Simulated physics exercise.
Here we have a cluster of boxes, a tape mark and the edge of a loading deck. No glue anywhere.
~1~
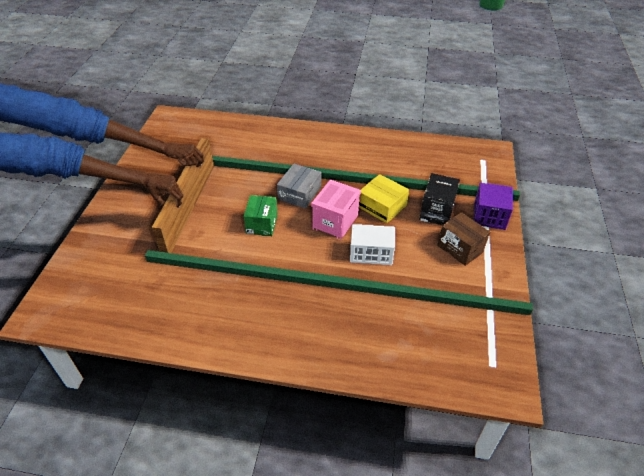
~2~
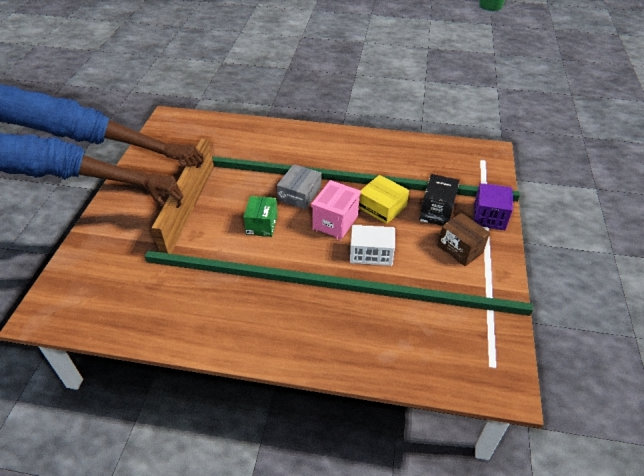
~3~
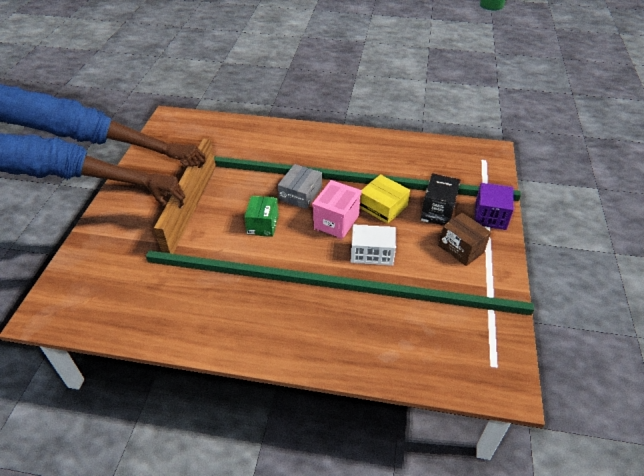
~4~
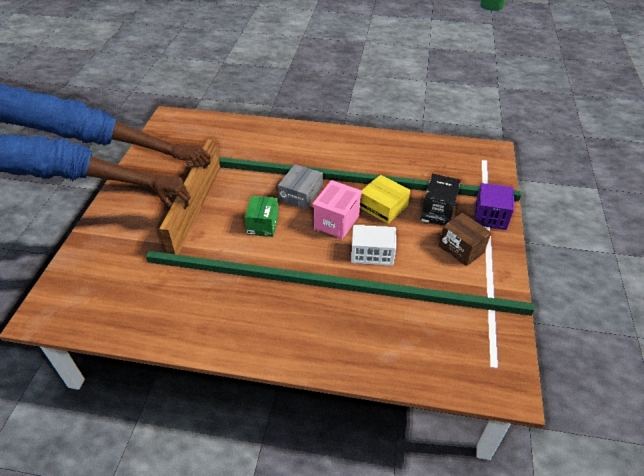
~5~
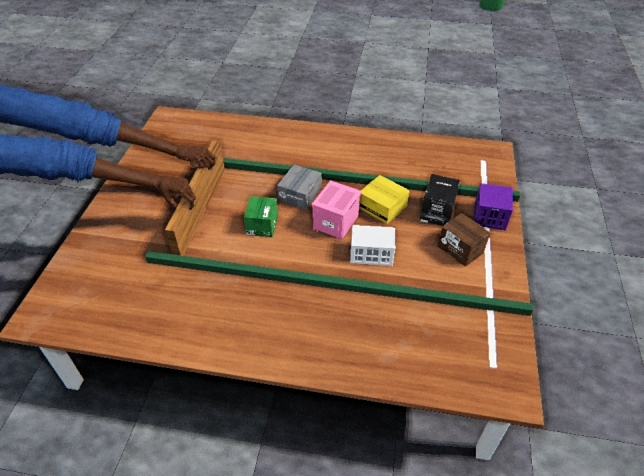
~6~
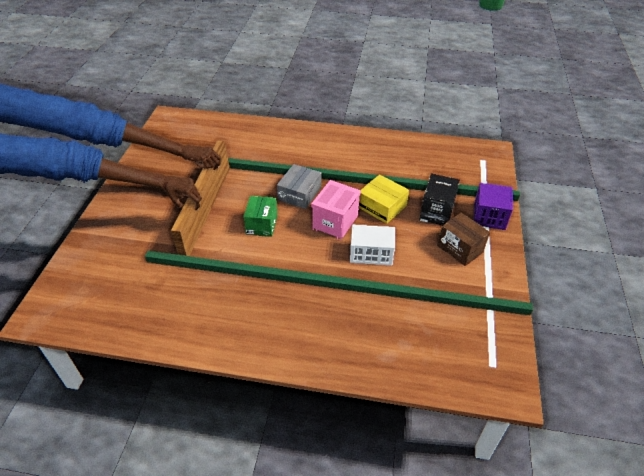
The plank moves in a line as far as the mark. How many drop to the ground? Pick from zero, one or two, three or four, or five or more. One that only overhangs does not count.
As it turns out, the number that fall off is five or more.
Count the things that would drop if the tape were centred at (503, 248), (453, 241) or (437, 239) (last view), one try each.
The counts: 5, 3 and 3.
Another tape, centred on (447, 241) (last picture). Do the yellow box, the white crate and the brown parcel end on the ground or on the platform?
The yellow box survives, the white crate survives, the brown parcel is lost.
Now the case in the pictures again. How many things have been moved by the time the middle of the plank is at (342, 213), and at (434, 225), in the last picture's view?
First 5, then 8.
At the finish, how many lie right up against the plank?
The number is 3.
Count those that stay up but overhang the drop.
Overhanging: 0.
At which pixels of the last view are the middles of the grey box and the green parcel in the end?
The grey box stops around (504, 208); the green parcel around (504, 247).
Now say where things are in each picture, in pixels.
The first frame shows purple crate (493, 206); brown parcel (463, 239); black box (440, 200); plank (186, 194); tape (487, 246).
The second frame shows brown parcel (463, 239); yellow box (383, 199).
The third frame shows black box (440, 200); white crate (373, 245).
The fourth frame shows purple crate (494, 206); plank (193, 195).
The fifth frame shows brown parcel (463, 240); green parcel (261, 217).
The sixth frame shows purple crate (493, 206); brown parcel (463, 239); black box (440, 200); plank (203, 196); tape (487, 246).
Early on, none off yet; purple crate at rest near (493, 206); brown parcel at rest near (463, 239); black box at rest near (440, 200).
A while later, none off yet; purple crate at rest near (493, 206); brown parcel at rest near (463, 239); black box travelled a little near (449, 200).
Further along, one off so far; purple crate in the air near (546, 258); brown parcel travelled about its own width near (523, 247); black box travelled well along near (522, 210).
Finally, the number that fall off is five or more; lost, pink tote, yellow box, black box, brown parcel and purple crate.
